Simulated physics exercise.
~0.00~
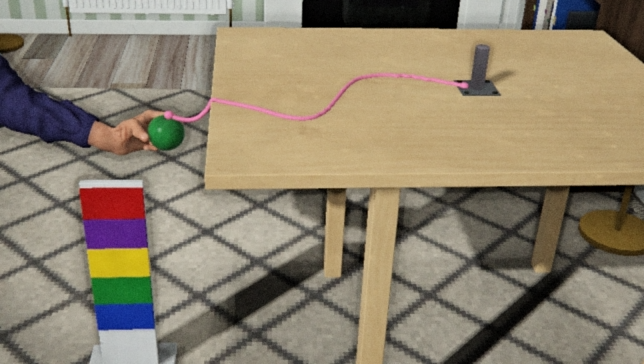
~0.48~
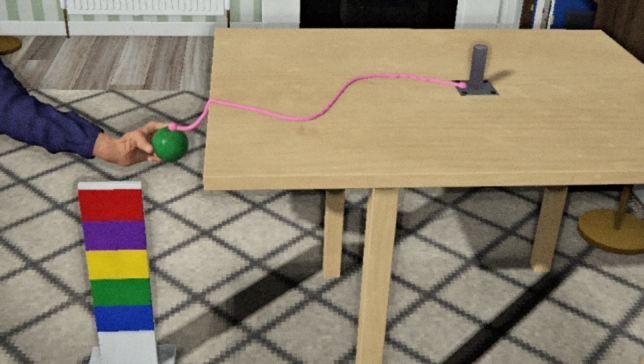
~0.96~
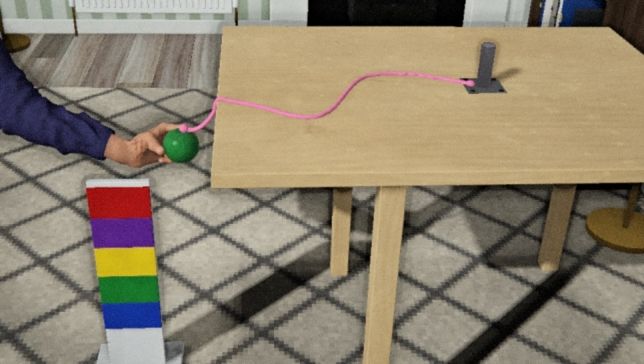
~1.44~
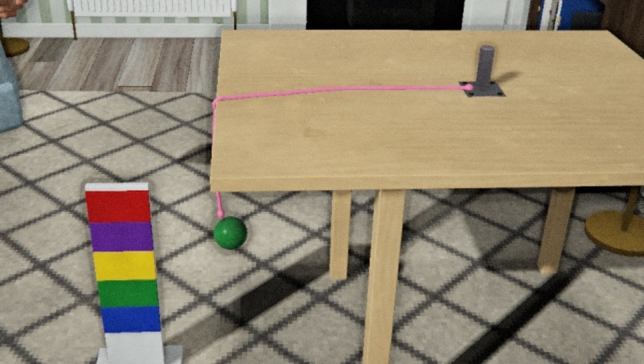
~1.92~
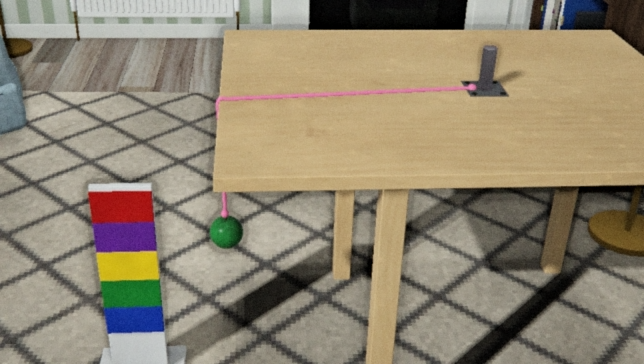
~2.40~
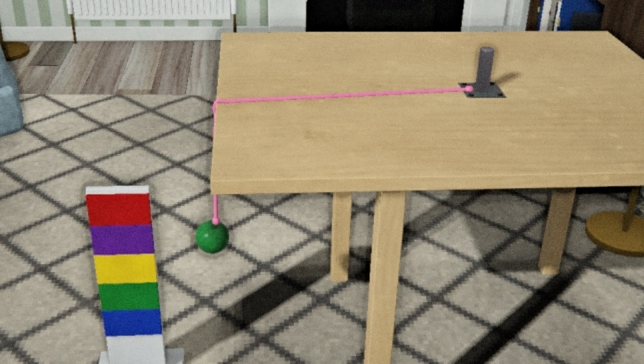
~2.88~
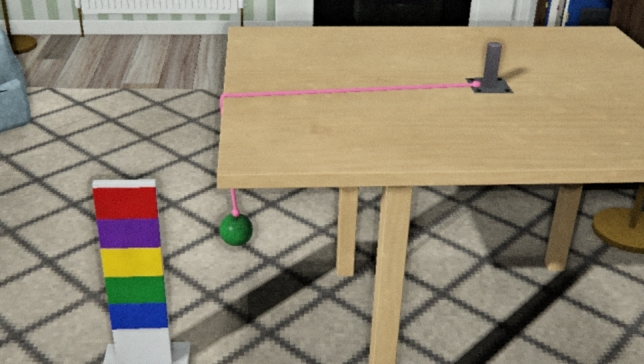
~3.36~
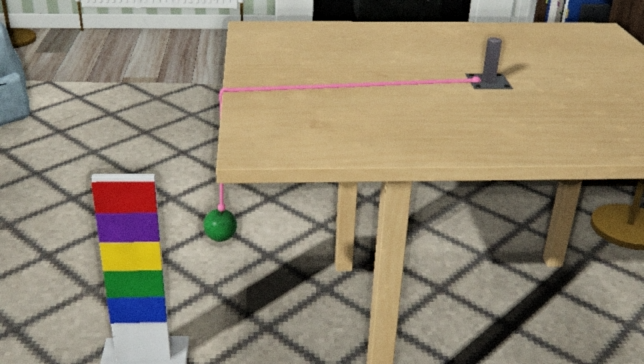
A green ball on a pink cord, held by a hand beyond the left end of a table, drops when released until the cord pulls taut from its post, then sways slightly left and right, ending hanging level with the purple band on the striped board.
